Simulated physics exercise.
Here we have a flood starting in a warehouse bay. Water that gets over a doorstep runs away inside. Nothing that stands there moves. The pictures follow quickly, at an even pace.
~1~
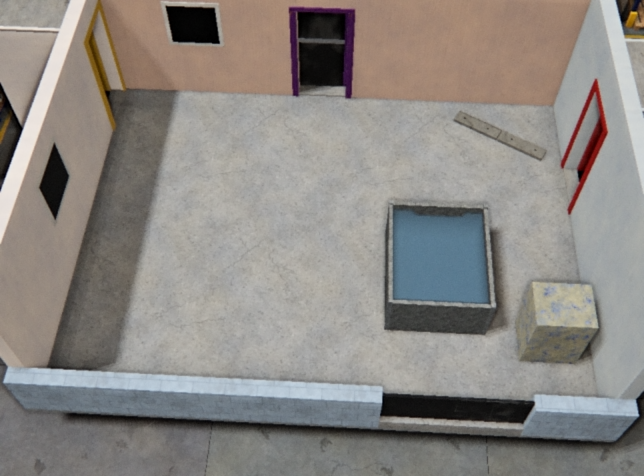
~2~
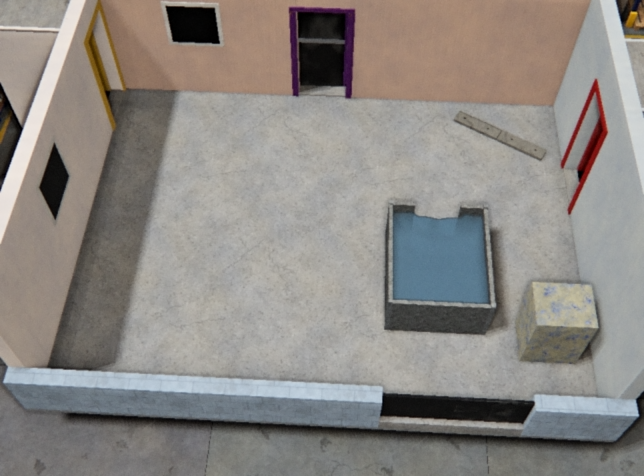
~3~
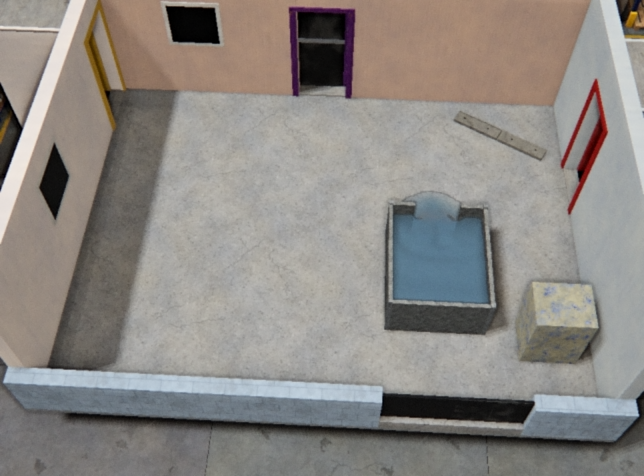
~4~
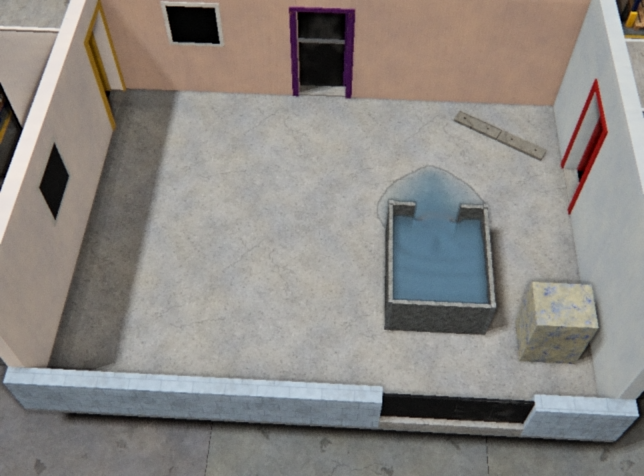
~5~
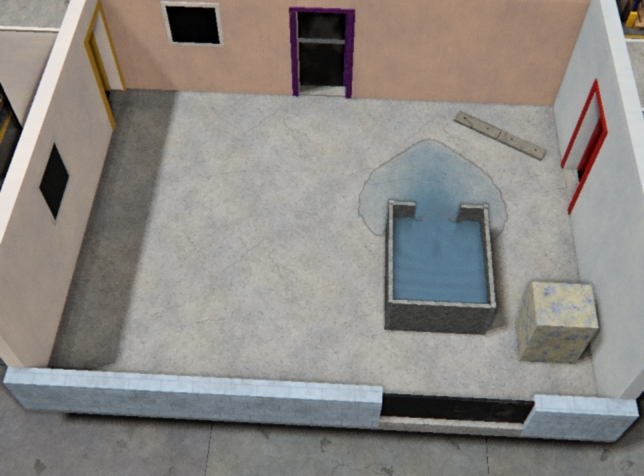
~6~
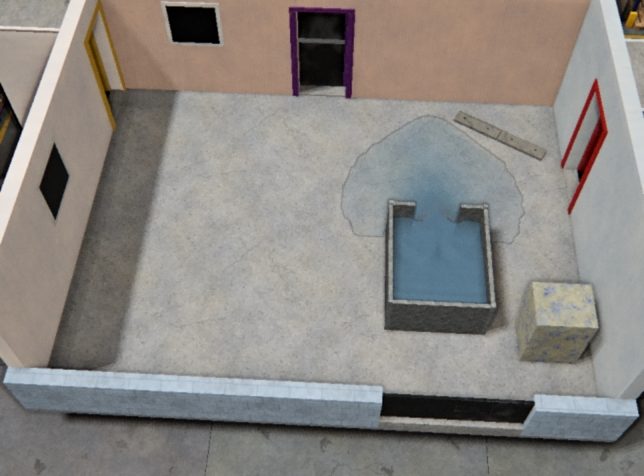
Water poured out through a gap in the far side of a gray tank and fanned across the pale floor toward the back wall, widening into a broad puddle while the blocky crate nearby stayed still.
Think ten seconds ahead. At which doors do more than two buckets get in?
One by one: The red door floods; the yellow door floods; the purple door floods.
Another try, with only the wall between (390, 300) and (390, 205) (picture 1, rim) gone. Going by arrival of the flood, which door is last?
That is the red door.
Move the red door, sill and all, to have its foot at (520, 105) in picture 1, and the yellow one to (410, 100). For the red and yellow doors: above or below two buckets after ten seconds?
One by one: Red floods; yellow takes more.
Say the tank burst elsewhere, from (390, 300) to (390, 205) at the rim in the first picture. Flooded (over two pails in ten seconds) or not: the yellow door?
Then: The yellow door is over.
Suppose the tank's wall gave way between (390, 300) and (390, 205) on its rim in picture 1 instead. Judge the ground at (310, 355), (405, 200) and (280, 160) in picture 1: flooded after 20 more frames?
In turn: Flooded, free of water, awash.
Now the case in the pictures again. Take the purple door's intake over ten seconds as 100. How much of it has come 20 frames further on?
Some 65 per cent.
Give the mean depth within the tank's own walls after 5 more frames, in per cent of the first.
Near 64 in a hundred.
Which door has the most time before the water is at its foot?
That is the yellow-painted one.
A moment on, water covers 25 % of the floor; the red door wet at the sill, nothing in, the yellow door not reached, the purple door wet at the sill, nothing in.
Next, water covers 30 % of the floor; the red door under two buckets in, the yellow door not reached, the purple door over two buckets in.
Then, water covers 35 % of the floor; the red door under two buckets in, the yellow door wet at the sill, nothing in, the purple door over two buckets in.
Later, water covers 55 % of the floor; the red door over two buckets in, the yellow door over two buckets in, the purple door over two buckets in.
In the end, water covers 75 % of the floor; the red door over two buckets in, the yellow door far over two buckets in, the purple door over two buckets in.
